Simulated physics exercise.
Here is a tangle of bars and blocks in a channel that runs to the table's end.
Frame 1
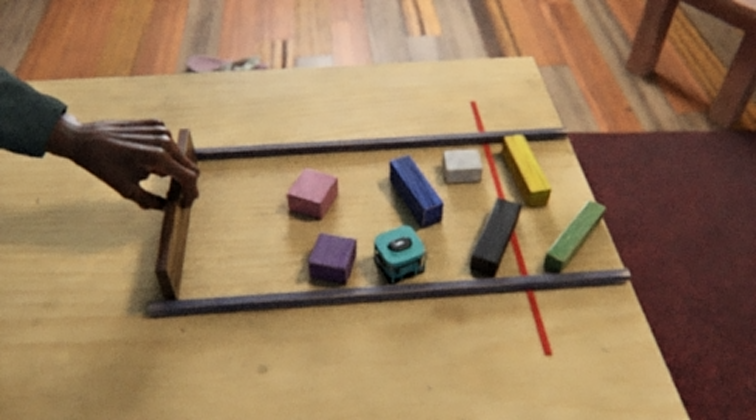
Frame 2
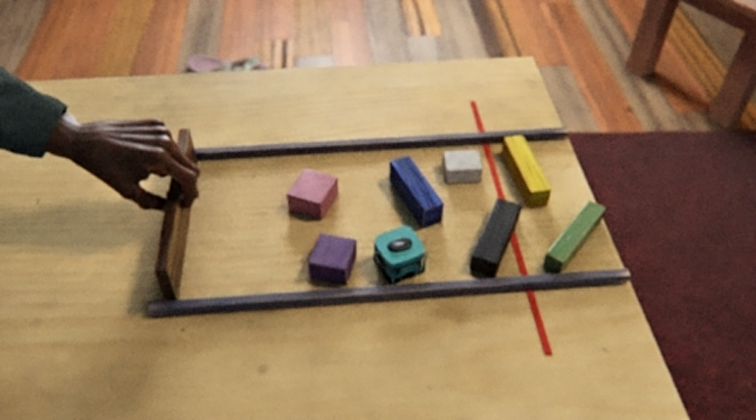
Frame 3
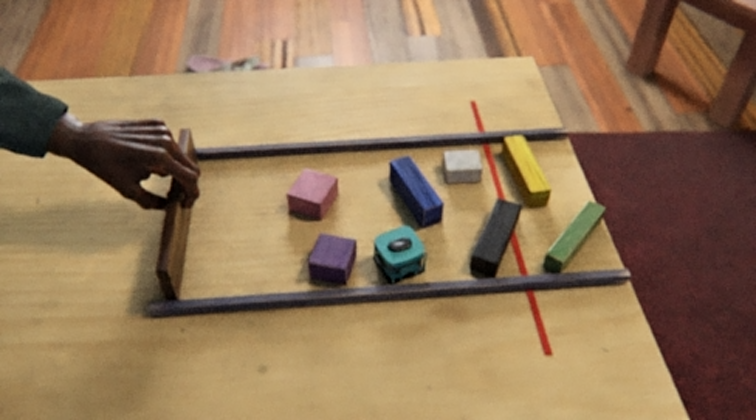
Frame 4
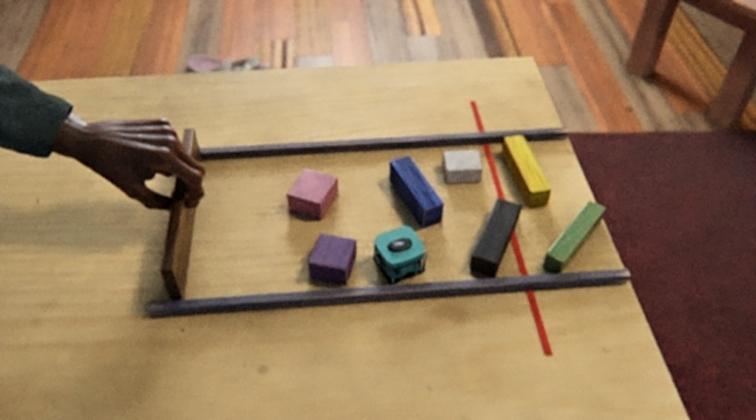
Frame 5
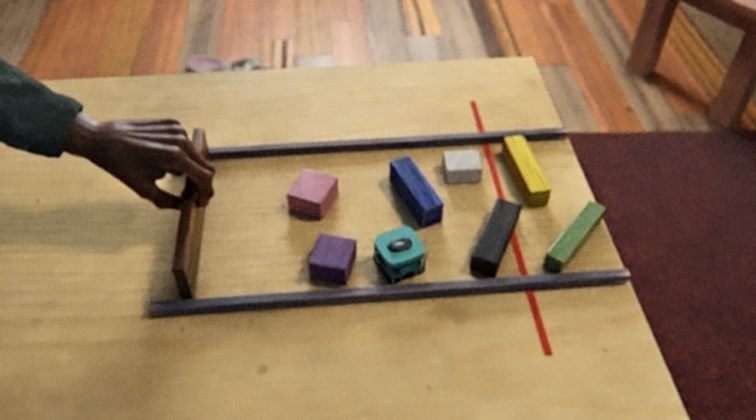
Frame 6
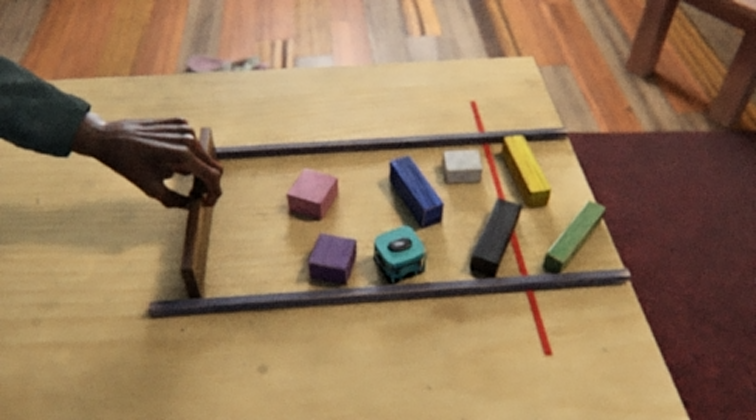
On a wooden table, a channel between two dark rails holds scattered colourful blocks and bars, with a red line crossing near its right end. A hand grips a brown board at the left, at first barely moving, then slides it slightly right, while the blocks and bars stay still.
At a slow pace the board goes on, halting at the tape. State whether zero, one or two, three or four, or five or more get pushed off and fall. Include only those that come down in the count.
Lost: One or two.
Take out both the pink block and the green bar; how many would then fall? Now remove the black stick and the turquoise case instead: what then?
First 0, then 1.
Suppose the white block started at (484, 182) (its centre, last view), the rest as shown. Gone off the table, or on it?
It simply keeps its place on top.
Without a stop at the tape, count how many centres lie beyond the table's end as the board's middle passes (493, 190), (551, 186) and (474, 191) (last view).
Result per place: 2; 6; 0.
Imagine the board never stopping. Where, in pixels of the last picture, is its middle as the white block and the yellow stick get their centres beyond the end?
When the white block crosses, the middle is near (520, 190); when the yellow stick crosses, near (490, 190).
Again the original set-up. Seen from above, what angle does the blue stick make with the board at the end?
It comes to around 0 degrees.
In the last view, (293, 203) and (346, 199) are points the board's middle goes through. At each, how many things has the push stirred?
It comes to 1 for the first spot, 3 for the other.
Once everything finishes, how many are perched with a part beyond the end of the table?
That adds up to 2.
Soon after, none off yet; green bar at rest near (575, 237); yellow stick at rest near (525, 170); black stick at rest near (496, 236).
At rest, the number that fall off is one or two; fallen, yellow stick and green bar.
